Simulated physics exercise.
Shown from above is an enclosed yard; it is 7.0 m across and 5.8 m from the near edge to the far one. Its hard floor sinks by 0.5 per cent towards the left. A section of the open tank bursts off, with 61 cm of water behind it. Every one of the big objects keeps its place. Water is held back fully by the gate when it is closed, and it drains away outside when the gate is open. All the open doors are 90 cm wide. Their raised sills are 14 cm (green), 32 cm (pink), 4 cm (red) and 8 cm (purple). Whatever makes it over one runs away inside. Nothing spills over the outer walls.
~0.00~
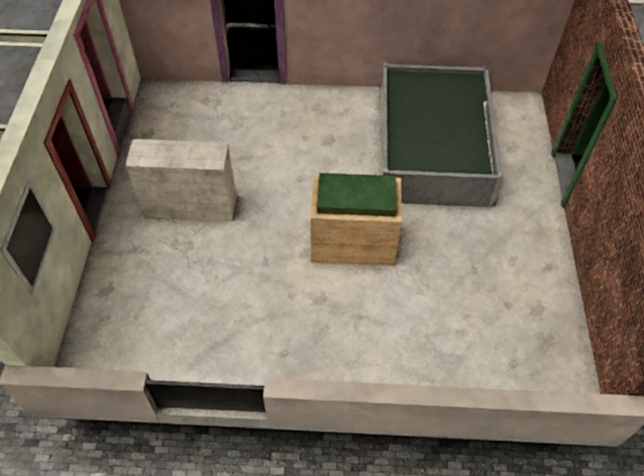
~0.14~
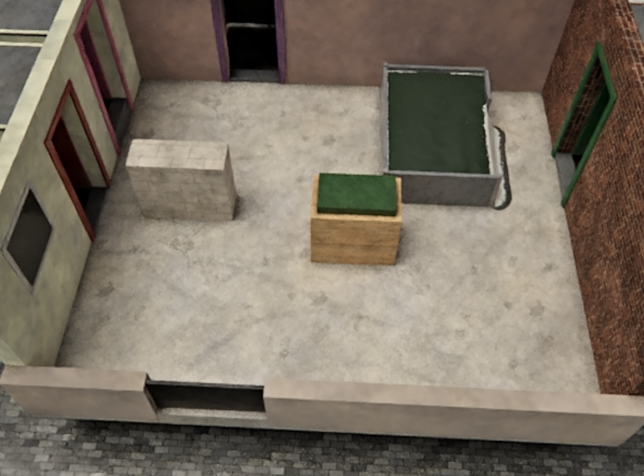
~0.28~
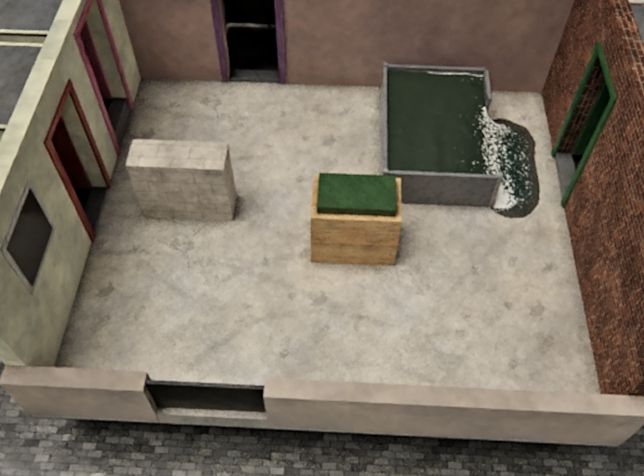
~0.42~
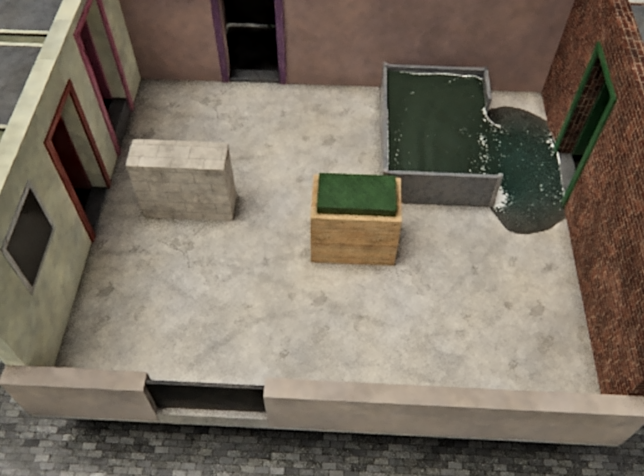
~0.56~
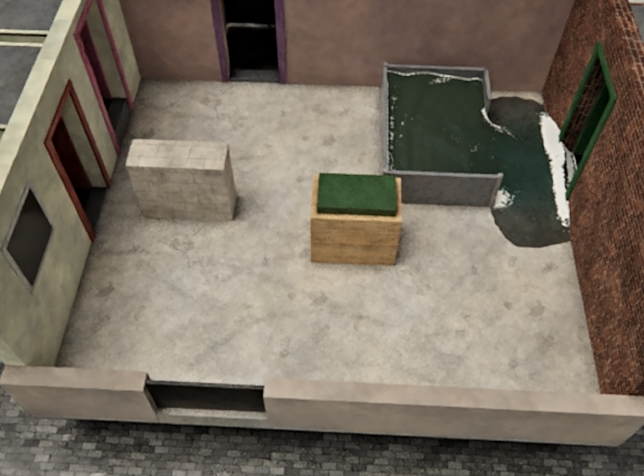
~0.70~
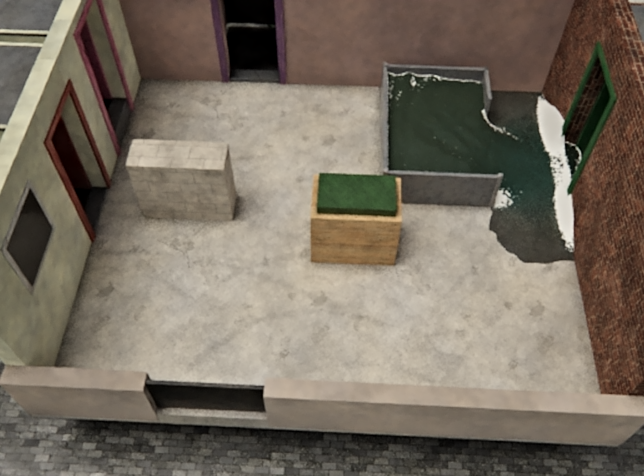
Dark green water bursts from the open tank's right side and spreads to the brick wall.
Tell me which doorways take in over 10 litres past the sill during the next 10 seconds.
Green door: Past the set amount, pink door: Under the set amount, red door: Past the set amount, purple door: Under the set amount.
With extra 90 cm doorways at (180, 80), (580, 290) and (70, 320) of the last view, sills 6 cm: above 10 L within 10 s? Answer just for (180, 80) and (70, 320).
Less, more.
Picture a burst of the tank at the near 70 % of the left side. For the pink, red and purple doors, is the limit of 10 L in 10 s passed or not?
Door pink stays within, door red goes beyond, door purple goes beyond.
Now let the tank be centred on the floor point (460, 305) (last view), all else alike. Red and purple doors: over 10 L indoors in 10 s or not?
So the red door tops the limit and the purple door keeps within it.
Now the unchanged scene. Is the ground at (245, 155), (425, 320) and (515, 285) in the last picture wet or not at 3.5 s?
Going in order, clear, then covered, then covered.
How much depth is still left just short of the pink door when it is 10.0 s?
Roughly 5.5 centimetres.
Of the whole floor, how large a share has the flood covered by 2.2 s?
20 %.
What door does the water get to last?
Red.
After 1.4 s water covers 10 % of the floor and is deepest (42 cm) near (562, 201); green door 42 cm at the sill, 162 L in, pink door not reached, red door not reached, purple door not reached.
After 2.2 s water covers 20 % of the floor and is deepest (32 cm) near (560, 192); green door 32 cm at the sill, 301 L in, pink door not reached, red door not reached, purple door not reached.
After 3.5 s water covers 40 % of the floor and is deepest (24 cm) near (543, 103); green door 21 cm at the sill, 381 L in, pink door not reached, red door not reached, purple door 3 cm at the sill, 0 L in.
After 6.0 s water covers 70 % of the floor and is deepest (13 cm) near (490, 101); green door 11 cm at the sill, 400 L in, pink door 5 cm at the sill, 0 L in, red door 1 cm at the sill, 0 L in, purple door 2 cm at the sill, 0 L in.
After 10.0 s water covers 80 % of the floor and is deepest (10 cm) near (67, 327); green door 9 cm at the sill, 400 L in, pink door 5 cm at the sill, 0 L in, red door 8 cm at the sill, 23 L in, purple door 1 cm at the sill, 0 L in.
